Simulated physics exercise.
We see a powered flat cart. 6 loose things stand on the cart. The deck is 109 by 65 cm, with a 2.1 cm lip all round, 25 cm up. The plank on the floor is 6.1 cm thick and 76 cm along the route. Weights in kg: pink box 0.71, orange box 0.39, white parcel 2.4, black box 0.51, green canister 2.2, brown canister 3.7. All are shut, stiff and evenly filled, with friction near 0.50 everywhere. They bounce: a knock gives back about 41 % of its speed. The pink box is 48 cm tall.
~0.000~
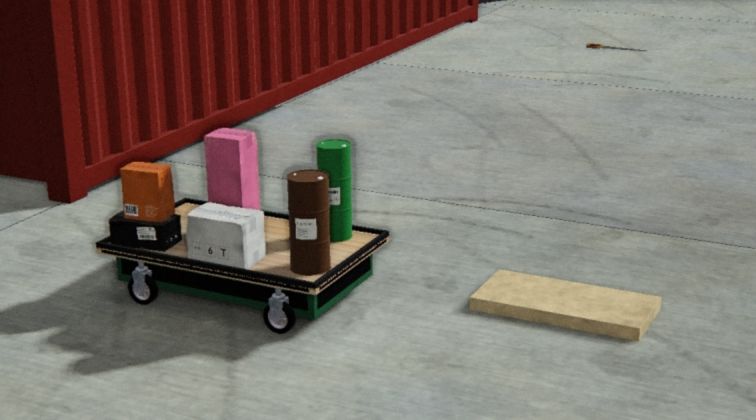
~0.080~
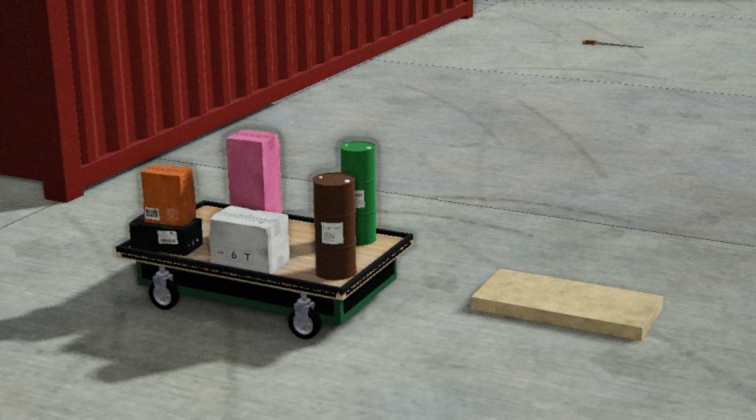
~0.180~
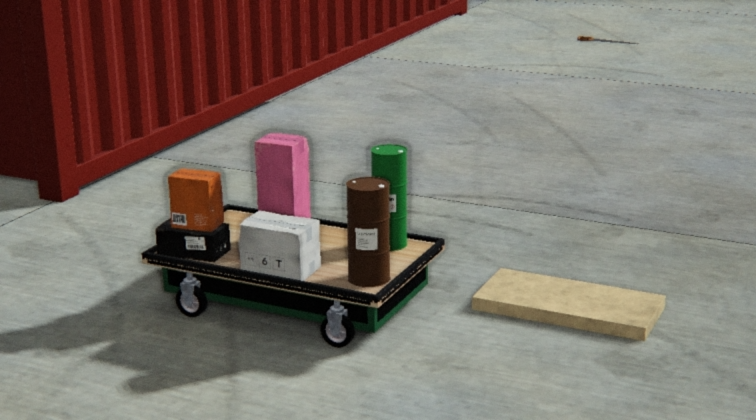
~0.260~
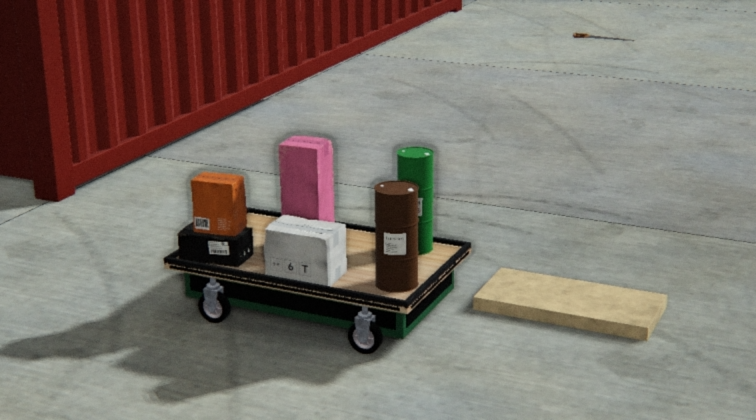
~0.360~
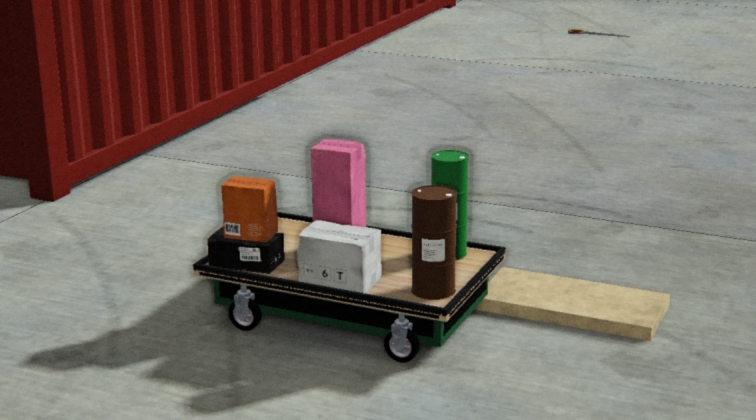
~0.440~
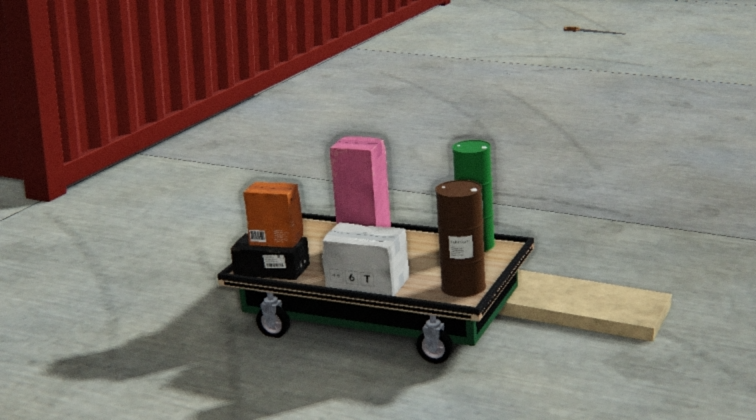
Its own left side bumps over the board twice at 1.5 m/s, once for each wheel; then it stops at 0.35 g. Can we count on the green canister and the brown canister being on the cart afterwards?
The green canister is still aboard, the brown canister ends off the deck.
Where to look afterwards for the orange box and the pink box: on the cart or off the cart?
The orange box finishes off the cart; the pink box ends on the cart.
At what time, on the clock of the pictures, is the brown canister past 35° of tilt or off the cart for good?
At about 0.8 s.
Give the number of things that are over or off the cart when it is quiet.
4 of them.
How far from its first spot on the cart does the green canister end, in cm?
About 42 cm.
Around 1.04 s, cart has run 156 cm; brown canister now off the cart; green canister at 53° to upright near (621, 254); pink box at 17° to upright.
Around 1.54 s, cart has run 231 cm; orange box now off the cart; green canister at 65° to upright; pink box at 16° to upright.
Finally (3.2 s), off the cart, orange box and brown canister; on their side or leaning hard on the cart, pink box and green canister; the other 2 still in place (within 10 cm).
